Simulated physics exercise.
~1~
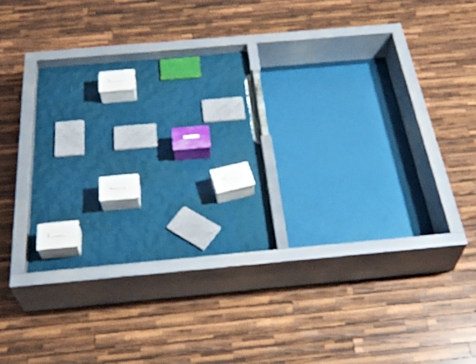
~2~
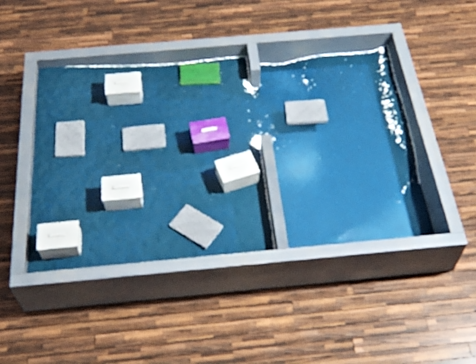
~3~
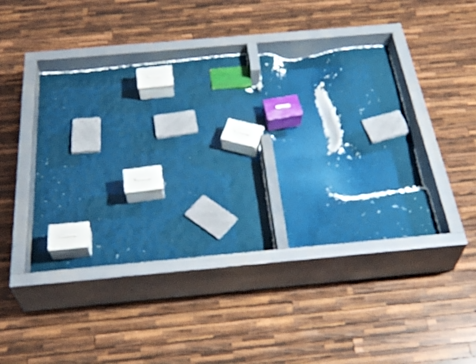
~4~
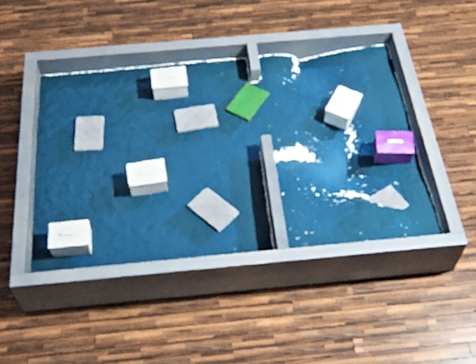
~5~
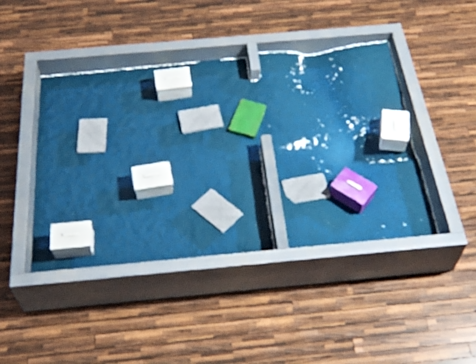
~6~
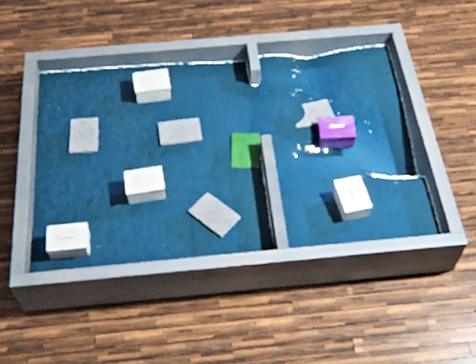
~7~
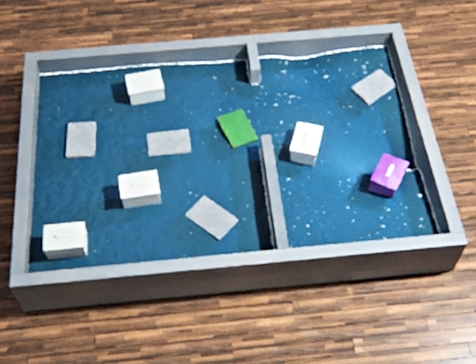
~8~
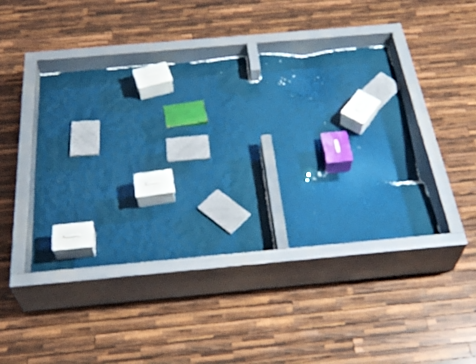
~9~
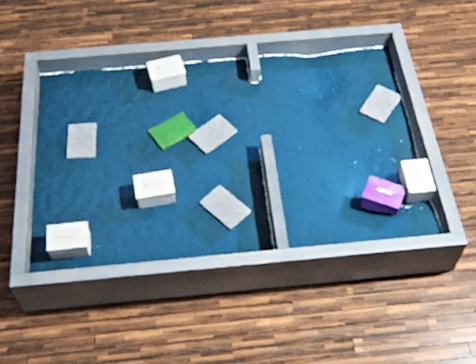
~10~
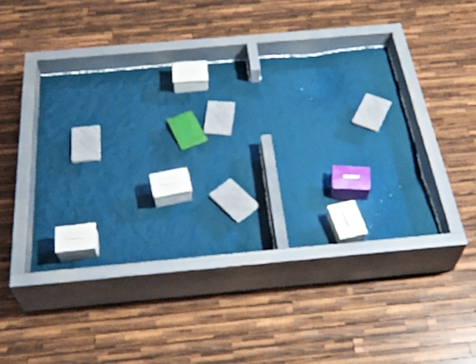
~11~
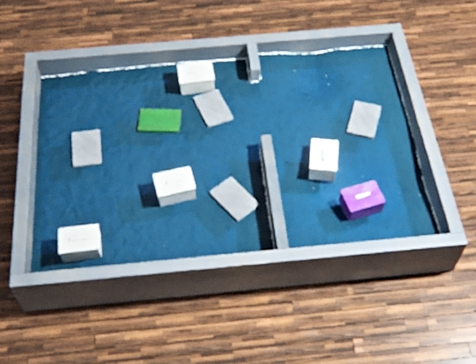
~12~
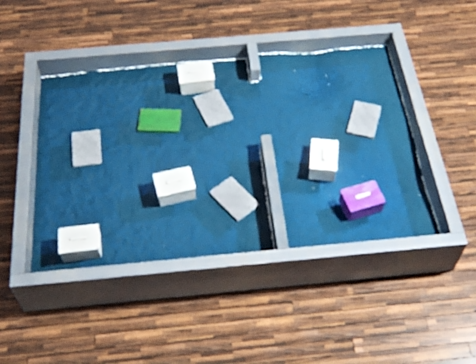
Purple block sweeping through a gap into a divided basin's right side and circling, joined by two others, while green stays left.
